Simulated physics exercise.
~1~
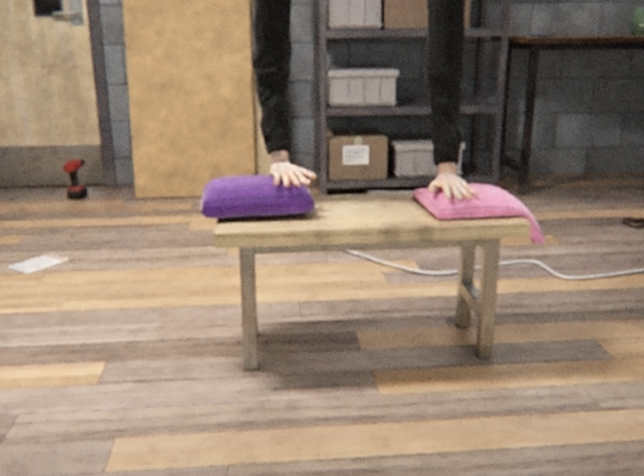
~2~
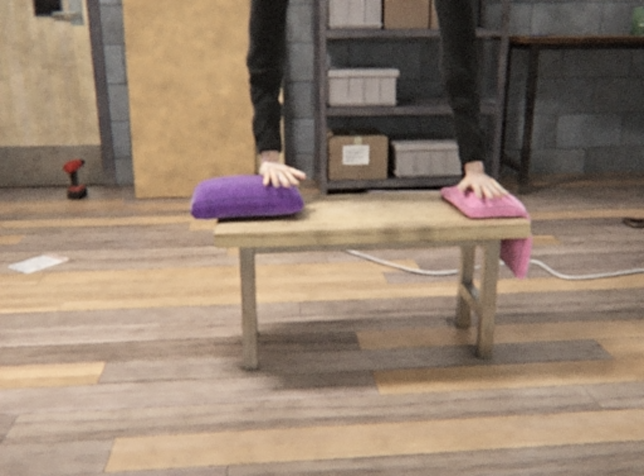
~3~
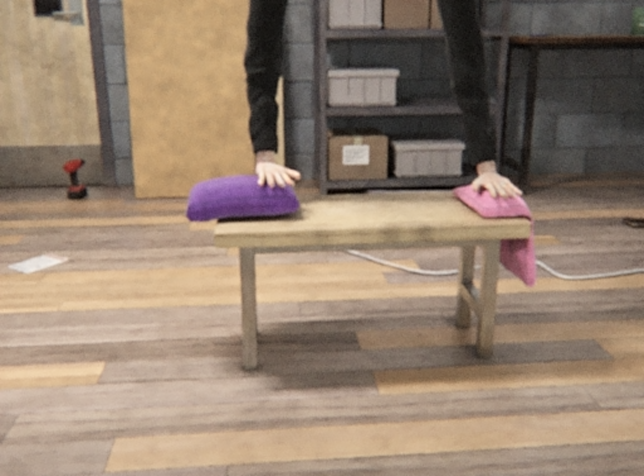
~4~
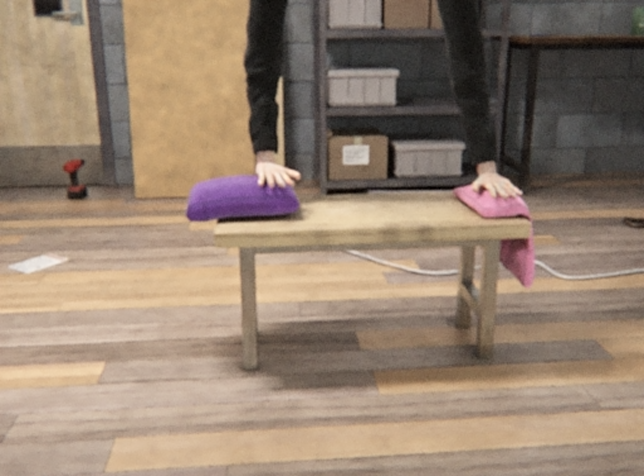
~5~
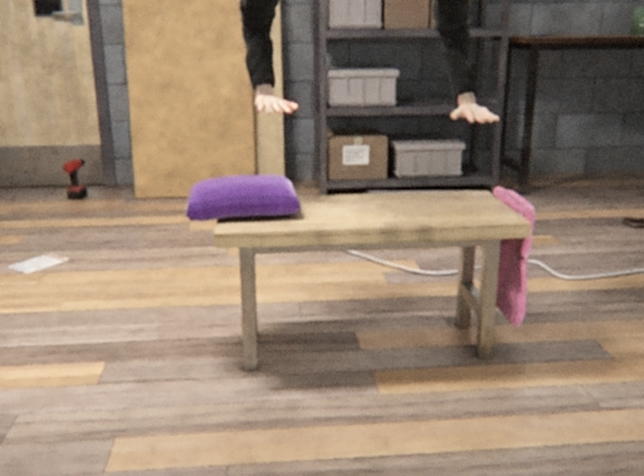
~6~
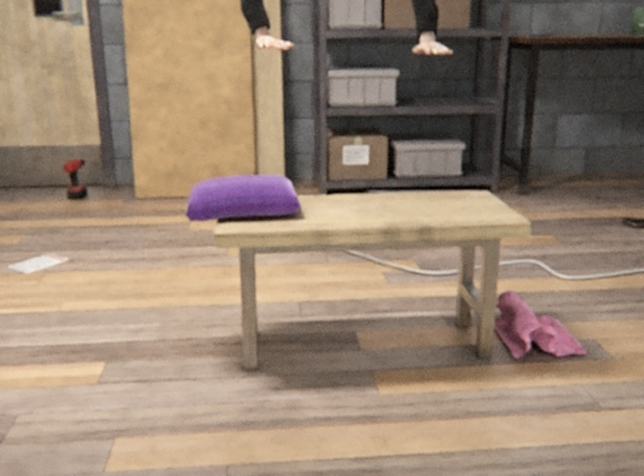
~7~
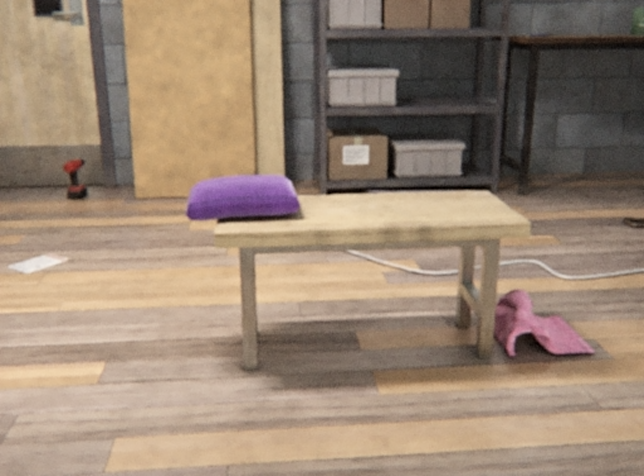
Pink folded blanket slumping off the right end of a wooden bench to the floor after hands lift, purple bag staying put.
